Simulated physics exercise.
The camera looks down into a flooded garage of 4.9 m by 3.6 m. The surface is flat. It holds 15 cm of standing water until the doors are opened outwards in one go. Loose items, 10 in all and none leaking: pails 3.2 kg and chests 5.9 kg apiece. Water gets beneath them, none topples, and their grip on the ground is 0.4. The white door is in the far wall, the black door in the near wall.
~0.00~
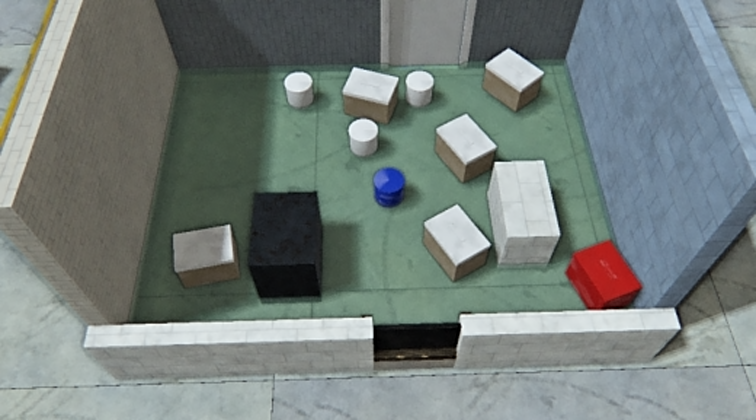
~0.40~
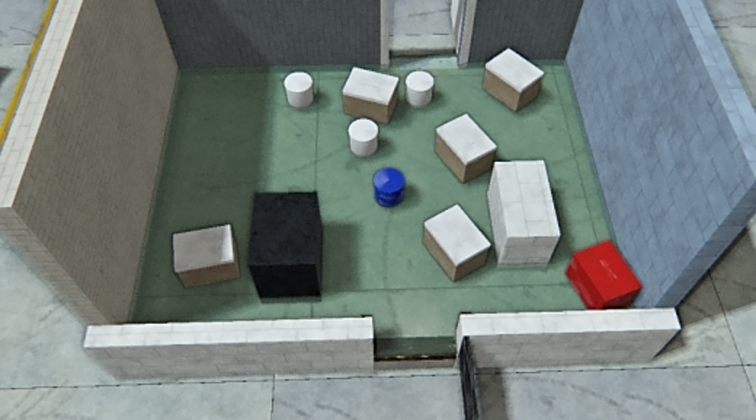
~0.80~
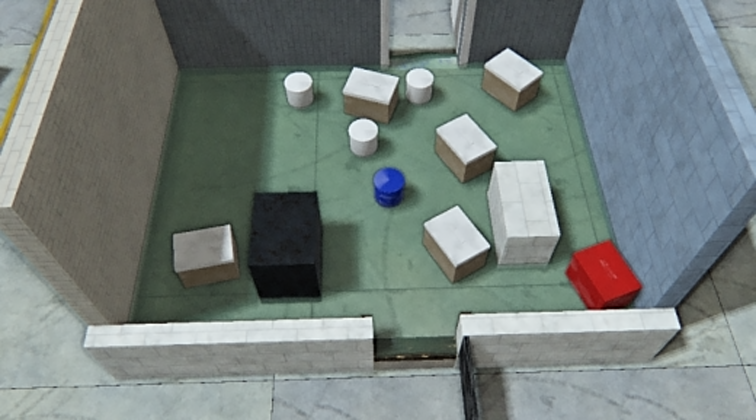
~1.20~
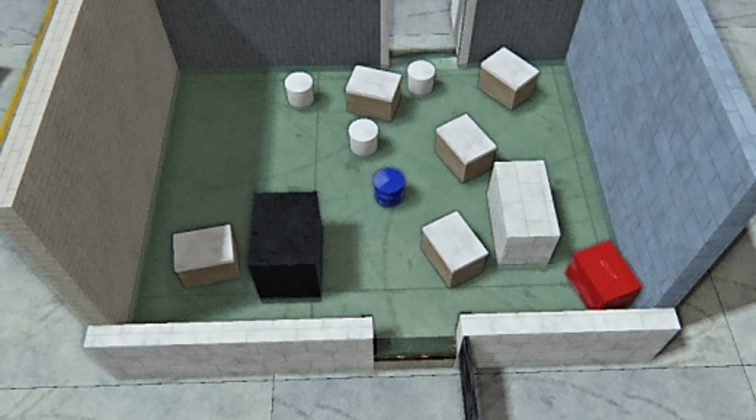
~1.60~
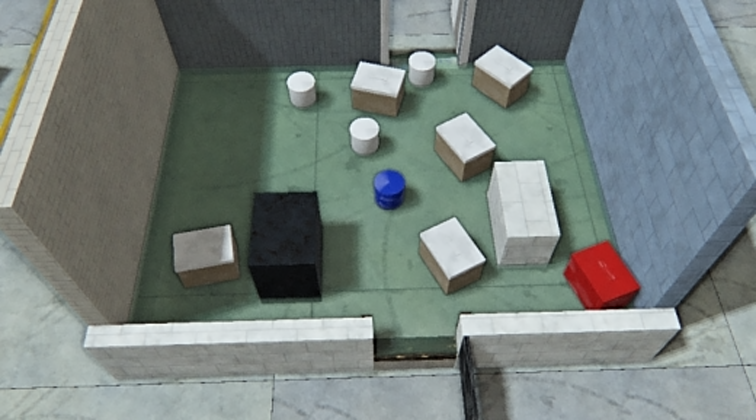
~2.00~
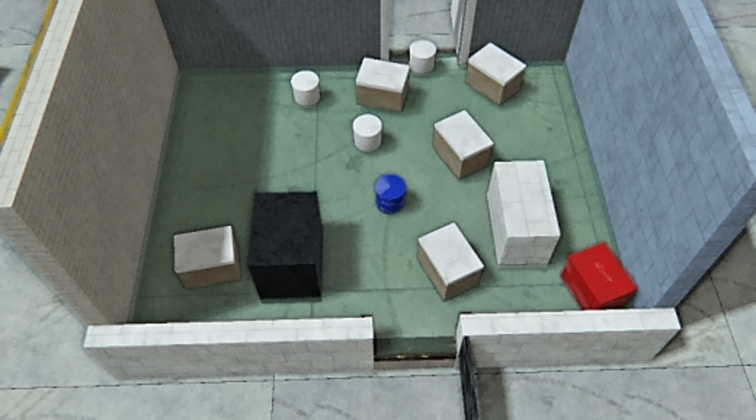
A walled room's two doors open, then several white-topped boxes and pails shift slightly.
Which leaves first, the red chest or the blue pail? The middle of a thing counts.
The blue one.
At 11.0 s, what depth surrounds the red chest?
About 9 cm.
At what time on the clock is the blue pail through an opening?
Near 14.0 s.
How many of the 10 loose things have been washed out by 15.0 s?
I count 7.
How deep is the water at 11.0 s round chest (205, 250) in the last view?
About 9 cm.
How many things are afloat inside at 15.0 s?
3 of them.
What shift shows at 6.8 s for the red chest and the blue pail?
About 20 and 50 cm.
After 3.0 s the red chest is near (596, 277), 0.1 m from its start, afloat; the blue pail is near (397, 190), 0.1 m from its start, afloat; 1 of 10 are out; 9 afloat.
After 6.8 s the red chest is near (589, 265), 0.2 m from its start, afloat; the blue pail is near (425, 216), 0.5 m from its start, afloat; 4 of 10 are out; 6 afloat.
After 11.0 s the red chest is near (562, 277), 0.4 m from its start, afloat; the blue pail is near (423, 262), 1.0 m from its start, afloat; 5 of 10 are out; 5 afloat.
After 15.0 s the red chest is near (537, 284), 0.7 m from its start, afloat; the blue pail has gone out (at 13.8 s); 7 of 10 are out; 3 afloat.
